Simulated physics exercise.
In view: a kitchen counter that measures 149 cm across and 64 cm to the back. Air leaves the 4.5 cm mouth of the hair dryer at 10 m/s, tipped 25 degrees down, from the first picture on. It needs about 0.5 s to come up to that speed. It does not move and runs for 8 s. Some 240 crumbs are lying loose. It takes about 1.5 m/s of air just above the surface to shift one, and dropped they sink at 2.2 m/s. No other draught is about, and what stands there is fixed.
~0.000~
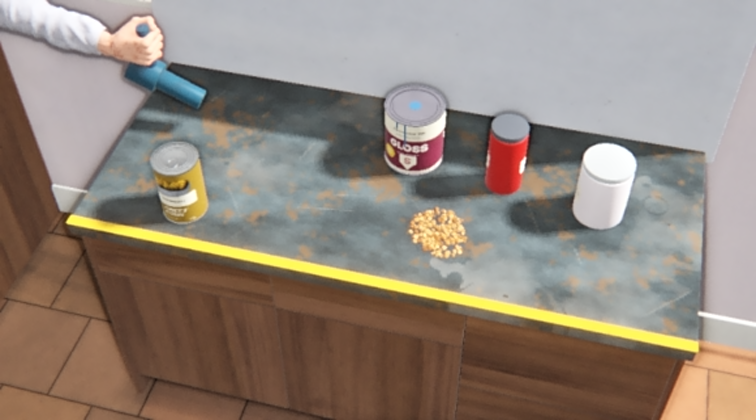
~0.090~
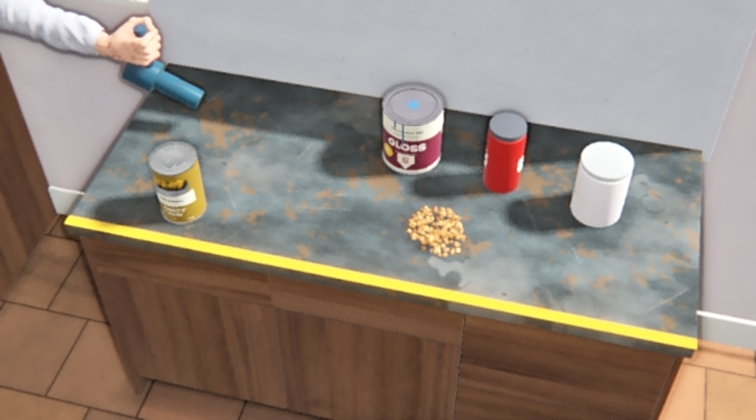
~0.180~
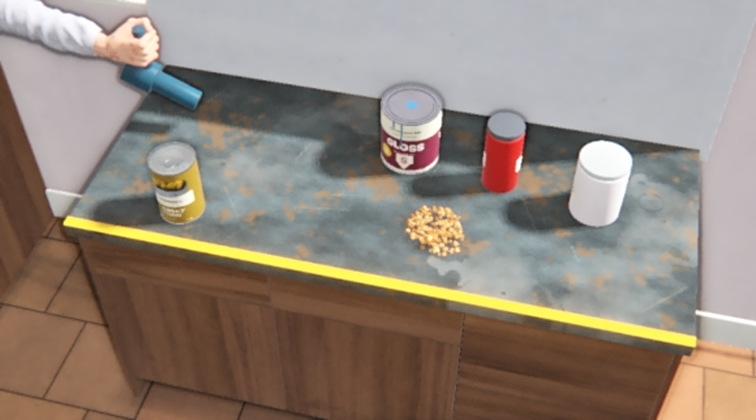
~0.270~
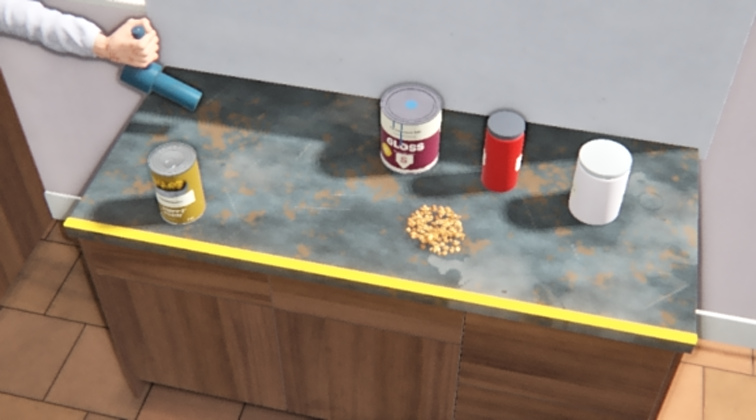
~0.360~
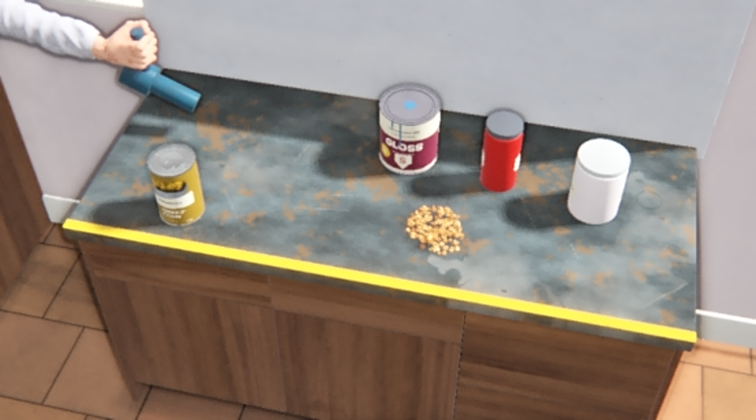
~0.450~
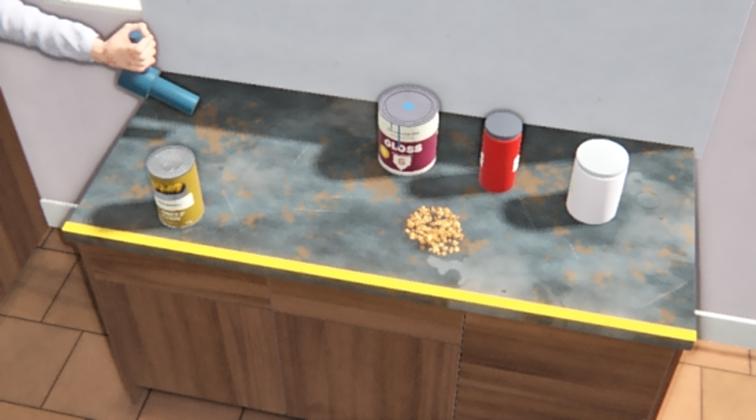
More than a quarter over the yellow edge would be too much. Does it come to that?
As for a quarter going over the yellow edge: Yes.
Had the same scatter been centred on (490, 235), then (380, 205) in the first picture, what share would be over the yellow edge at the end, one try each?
In turn about 4 %, 40 %.
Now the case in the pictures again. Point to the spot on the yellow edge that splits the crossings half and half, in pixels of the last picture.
At about (538, 313).
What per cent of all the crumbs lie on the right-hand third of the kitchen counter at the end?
Some 30 per cent.
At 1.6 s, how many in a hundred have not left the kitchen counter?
Some 40 per cent.
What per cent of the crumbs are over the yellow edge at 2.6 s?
About 40 %.
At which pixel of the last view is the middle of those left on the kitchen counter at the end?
Around (645, 320).
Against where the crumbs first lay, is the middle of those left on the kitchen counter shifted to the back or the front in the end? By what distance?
To the front, by about 15 cm.
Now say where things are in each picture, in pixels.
In the first picture, the middle of the crumbs is near (440, 234), none has stirred yet and the mouth of the hair dryer is at (202, 100).
In the second picture, the middle of the crumbs is near (439, 232), none has stirred yet and the yellow edge is centred on (362, 283).
In the third picture, the middle of the crumbs is near (438, 232), none has stirred yet, the top of a jar is at (507, 125) and the top of a tin is at (412, 104).
In the fourth picture, the middle of the crumbs is near (438, 231) and none has stirred yet.
In the fifth picture, the middle of the crumbs is near (437, 231) and none has stirred yet.
In the sixth picture, the middle of the crumbs is near (437, 232) and none has stirred yet.
After 1.6 s the count stands so, 39 % are over the yellow edge; the middle of those still in play is near (636, 305).
After 2.6 s the count stands so, 42 % are over the yellow edge; the middle of those still in play is near (639, 315).
After 4.4 s the count stands so, 42 % are over the yellow edge; the middle of those still in play is near (645, 318).
After 8.0 s, at the end, 44 % are over the yellow edge; the middle of those still in play is near (645, 320).
